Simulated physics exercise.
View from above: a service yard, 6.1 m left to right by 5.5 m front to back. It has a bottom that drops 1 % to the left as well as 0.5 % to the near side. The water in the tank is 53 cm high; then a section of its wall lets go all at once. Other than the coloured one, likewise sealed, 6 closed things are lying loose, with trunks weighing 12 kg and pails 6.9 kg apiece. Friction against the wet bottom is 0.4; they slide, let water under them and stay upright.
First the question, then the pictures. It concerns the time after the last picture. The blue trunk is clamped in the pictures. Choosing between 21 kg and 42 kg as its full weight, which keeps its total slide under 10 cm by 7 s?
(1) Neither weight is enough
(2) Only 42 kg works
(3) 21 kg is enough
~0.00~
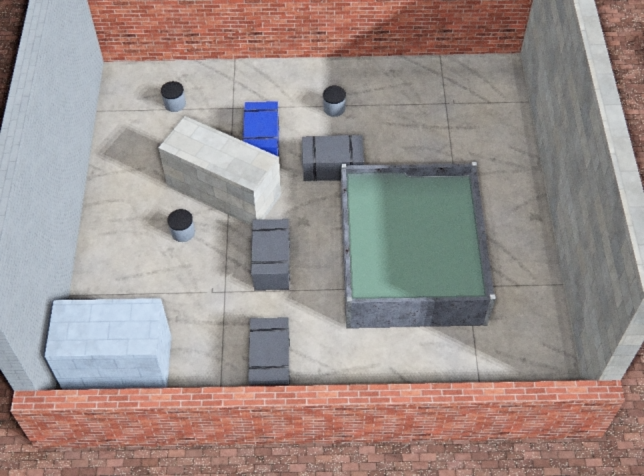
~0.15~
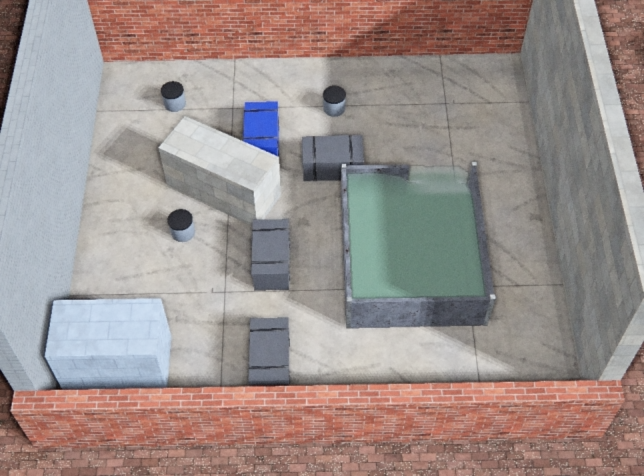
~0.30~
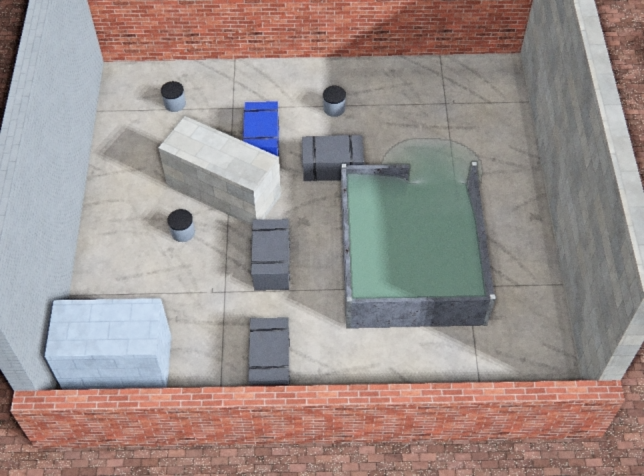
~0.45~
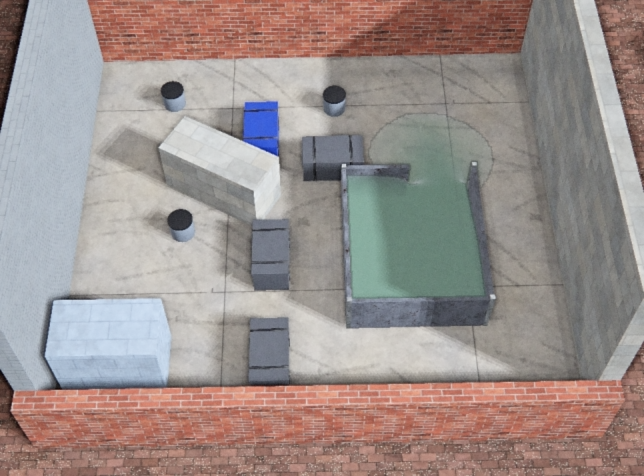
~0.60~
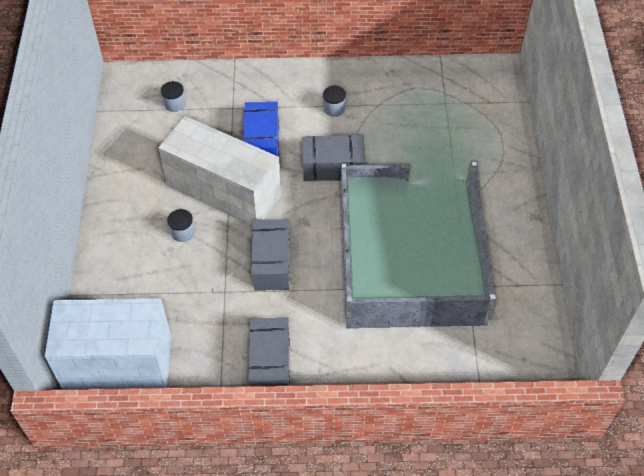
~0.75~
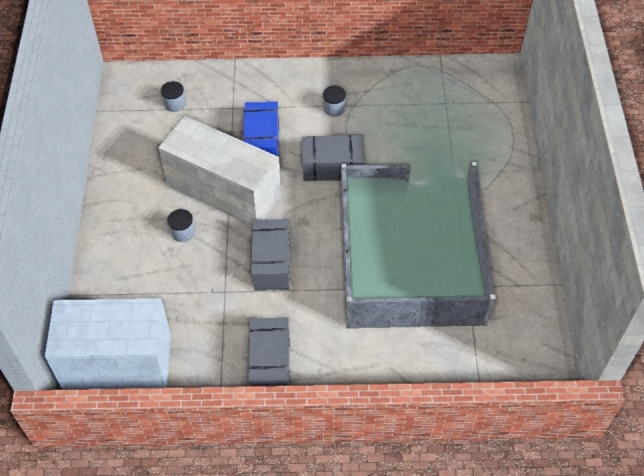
Only 42 kg works.
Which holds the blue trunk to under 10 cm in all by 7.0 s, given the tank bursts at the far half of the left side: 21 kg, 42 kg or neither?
In that case no choice suffices.
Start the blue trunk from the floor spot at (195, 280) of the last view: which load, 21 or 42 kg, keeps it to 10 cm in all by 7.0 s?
Lab note - result: Lighter mass suffices.
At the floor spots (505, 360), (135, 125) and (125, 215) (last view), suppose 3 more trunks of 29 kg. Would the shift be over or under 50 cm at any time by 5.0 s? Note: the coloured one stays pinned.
Each in turn: Not that far, not that far, not that far.
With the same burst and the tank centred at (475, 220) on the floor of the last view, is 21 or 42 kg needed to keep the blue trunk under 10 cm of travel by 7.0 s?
Then neither weight holds it.
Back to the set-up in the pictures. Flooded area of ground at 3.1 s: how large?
About 14 m2 is covered.
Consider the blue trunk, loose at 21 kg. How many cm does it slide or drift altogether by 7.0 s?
It would cover some 30 cm all told.
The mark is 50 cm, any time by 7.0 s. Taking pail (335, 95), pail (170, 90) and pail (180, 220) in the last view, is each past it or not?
Well, they come out exceeding it, exceeding it and not exceeding it, in that order.
After 1.4 s the blue trunk would be 0 cm from its start with 21 kg and 0 cm from its start with 42 kg; 0 cm of water round it then.
After 3.1 s the blue trunk would be 0 cm from its start with 21 kg and 0 cm from its start with 42 kg; 2 cm of water round it then.
After 4.9 s the blue trunk would be 15 cm from its start with 21 kg and 0 cm from its start with 42 kg; 5 cm of water round it then.
After 7.0 s the blue trunk would be 28 cm from its start with 21 kg and 0 cm from its start with 42 kg; 4 cm of water round it then.
